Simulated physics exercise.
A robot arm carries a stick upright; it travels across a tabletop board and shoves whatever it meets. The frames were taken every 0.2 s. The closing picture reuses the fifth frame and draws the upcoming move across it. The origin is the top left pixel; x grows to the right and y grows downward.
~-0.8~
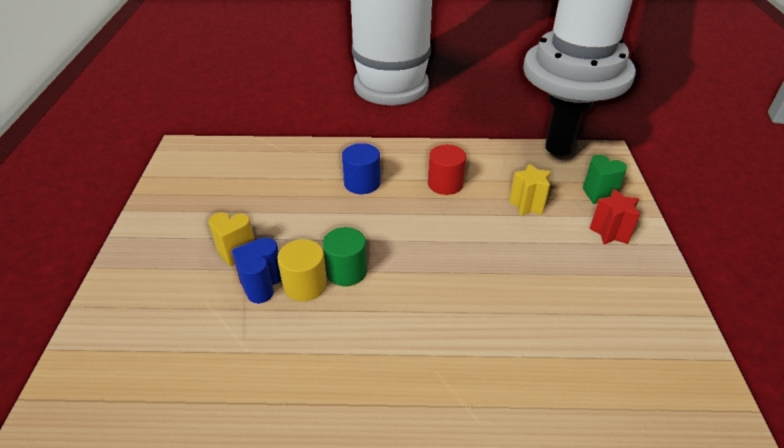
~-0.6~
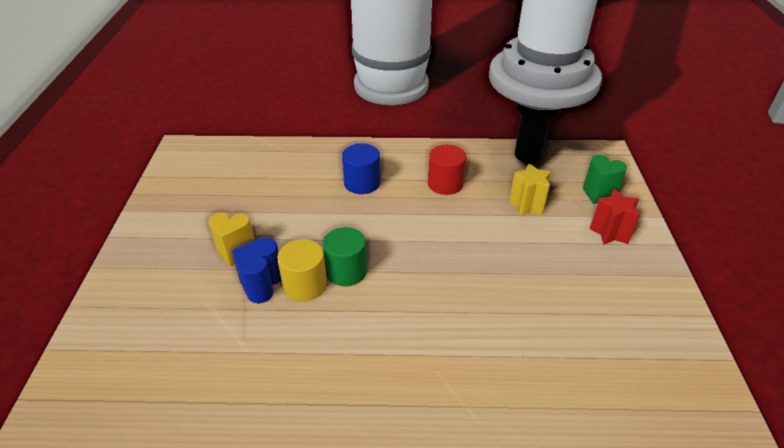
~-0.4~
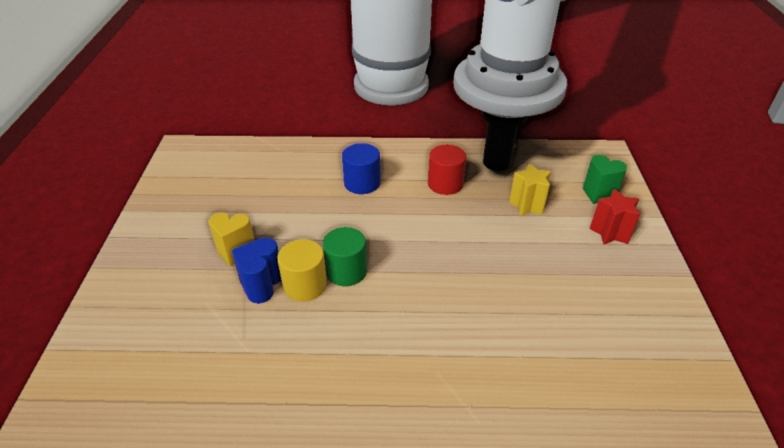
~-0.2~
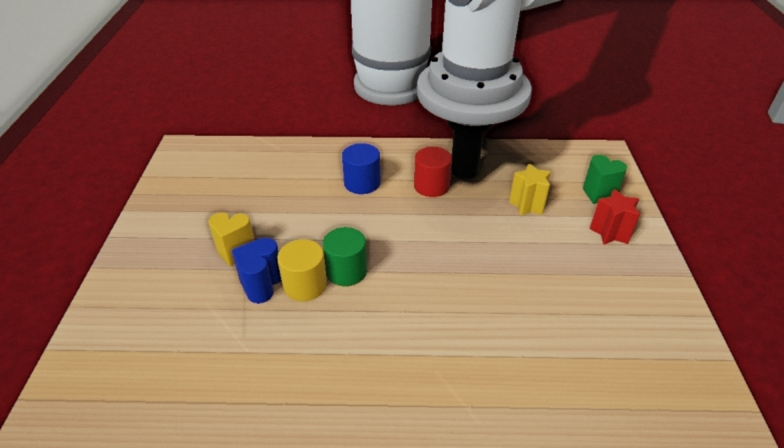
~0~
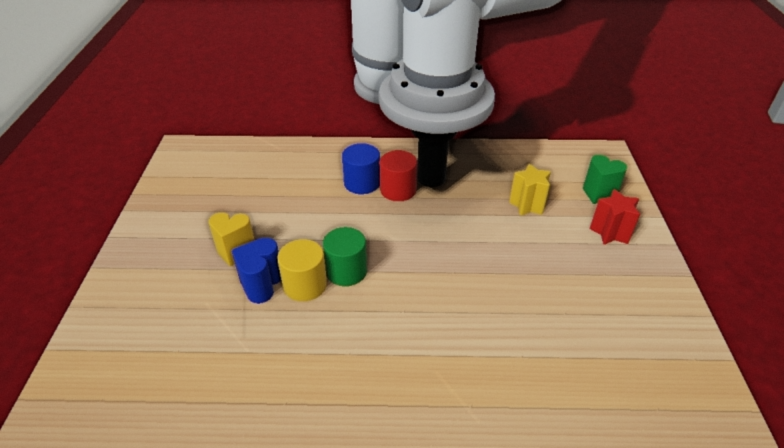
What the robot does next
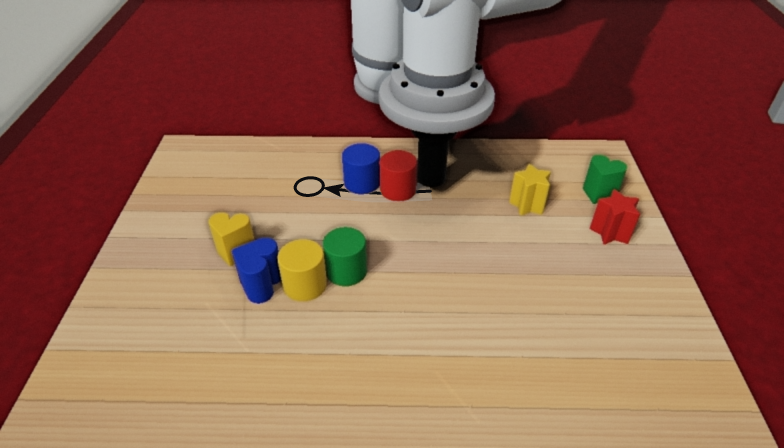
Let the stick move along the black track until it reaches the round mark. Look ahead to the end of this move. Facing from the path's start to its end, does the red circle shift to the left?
Final answer: Yes.
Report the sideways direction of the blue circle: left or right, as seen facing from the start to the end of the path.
That block drifts right.
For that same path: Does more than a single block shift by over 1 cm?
My answer is yes.
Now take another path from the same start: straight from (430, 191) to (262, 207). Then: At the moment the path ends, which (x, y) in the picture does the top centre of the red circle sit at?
It should be at (251, 158) by then.
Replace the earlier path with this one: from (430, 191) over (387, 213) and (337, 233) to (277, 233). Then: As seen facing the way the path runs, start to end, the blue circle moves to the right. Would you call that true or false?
The statement is true.
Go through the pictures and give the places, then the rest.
Lower end of the stick (559, 148), tops of blocks, blue circle (361, 153), red circle (448, 154), in the first frame.
Stick (528, 156), blocks as before, in the second frame.
Stick (497, 163), blocks as before, in the third frame.
Stick (464, 171), red circle (434, 156), in the fourth frame.
Stick (431, 179), blue circle (361, 153), red circle (399, 160), in the fifth frame.
The drawn path runs from (430, 191) via (390, 193) and (349, 191), ending at (309, 186).
On the path given first. One third of the way, stick (389, 181); blue circle (326, 149); red circle (355, 162).
Two thirds of the way, stick (348, 178); blue circle (300, 144); red circle (313, 164).
At the end, stick (308, 174); blue circle (292, 140); red circle (274, 167).
